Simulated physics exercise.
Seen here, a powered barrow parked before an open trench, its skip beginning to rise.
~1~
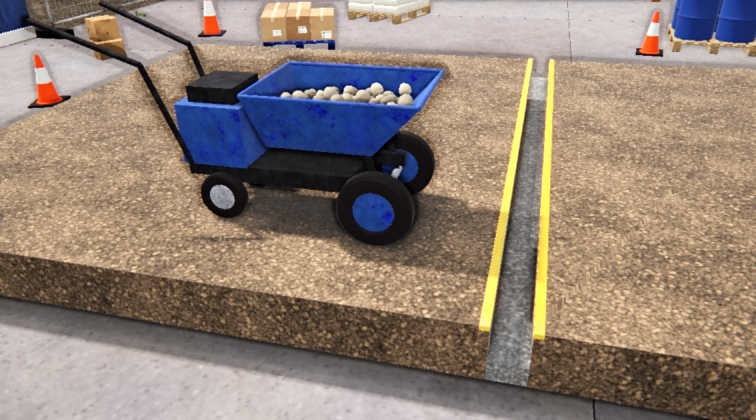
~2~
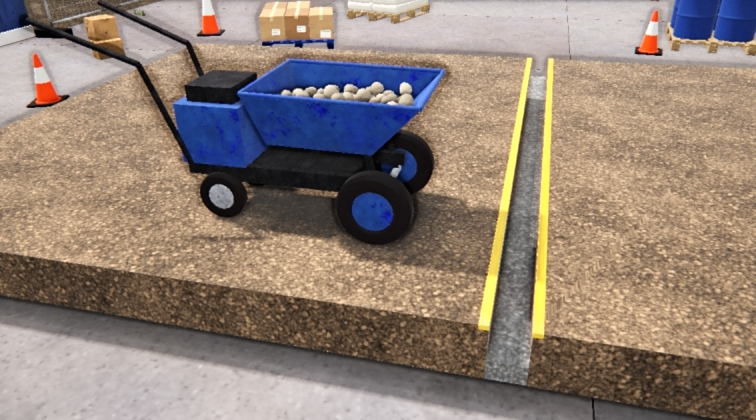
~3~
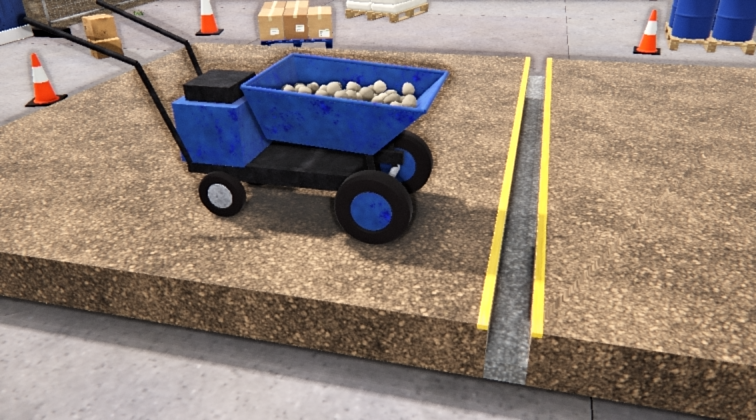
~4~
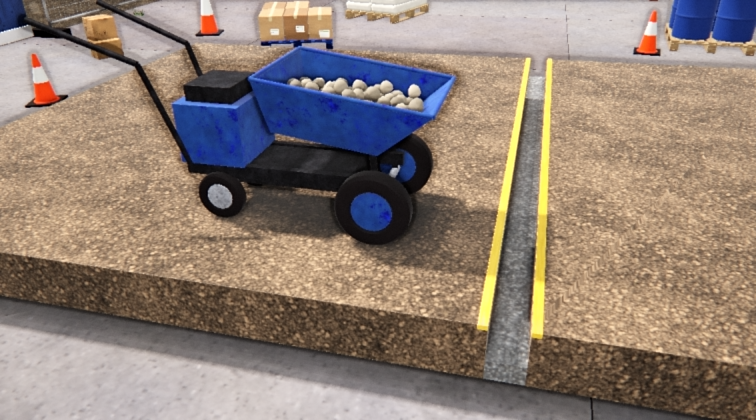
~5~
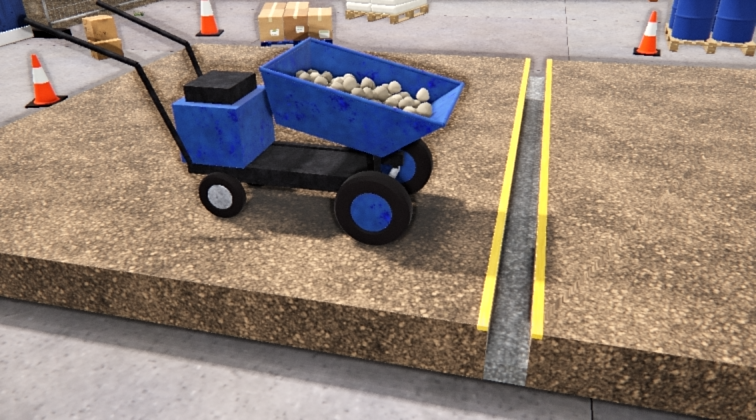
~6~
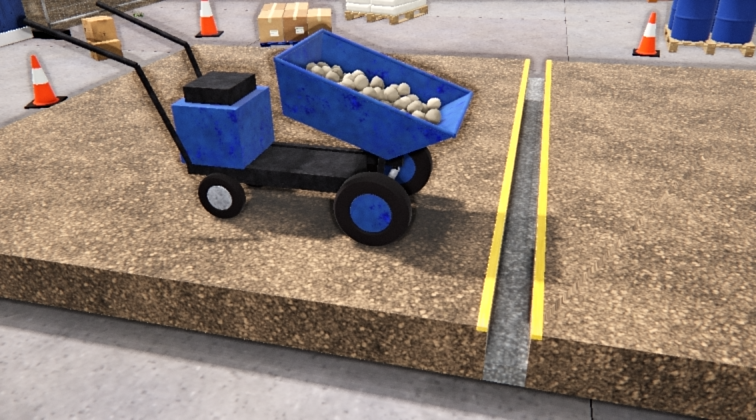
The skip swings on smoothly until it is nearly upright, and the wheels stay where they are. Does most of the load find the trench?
Between the edges lies the larger part of the load.
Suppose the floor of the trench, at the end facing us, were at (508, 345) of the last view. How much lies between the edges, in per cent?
Near 50 %.
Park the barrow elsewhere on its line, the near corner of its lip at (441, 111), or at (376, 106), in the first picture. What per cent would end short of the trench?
In turn 0 and 40 in a hundred.
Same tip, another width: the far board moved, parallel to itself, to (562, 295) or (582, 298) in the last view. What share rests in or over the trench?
About 100 and 100 per cent.
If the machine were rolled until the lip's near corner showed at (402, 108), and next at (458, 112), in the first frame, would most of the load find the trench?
At the first place the larger part, at the second not half.
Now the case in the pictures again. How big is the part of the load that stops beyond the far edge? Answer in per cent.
Some 25 per cent.
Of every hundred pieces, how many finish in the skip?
Some 0 per cent.
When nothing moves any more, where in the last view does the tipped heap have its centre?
Near (526, 236).
Soon, skip tipped steeply; all in the skip.
A while on, skip tipped steeply; about half in the skip; a stray few short of the trench; about a third in or heaped over the trench; a small part beyond it.
Towards the end, skip tipped right over; a stray few short of the trench; most in or heaped over the trench; about a quarter beyond it.
Finally, skip tipped right over; a stray few short of the trench; about two thirds in or heaped over the trench; about a quarter beyond it.
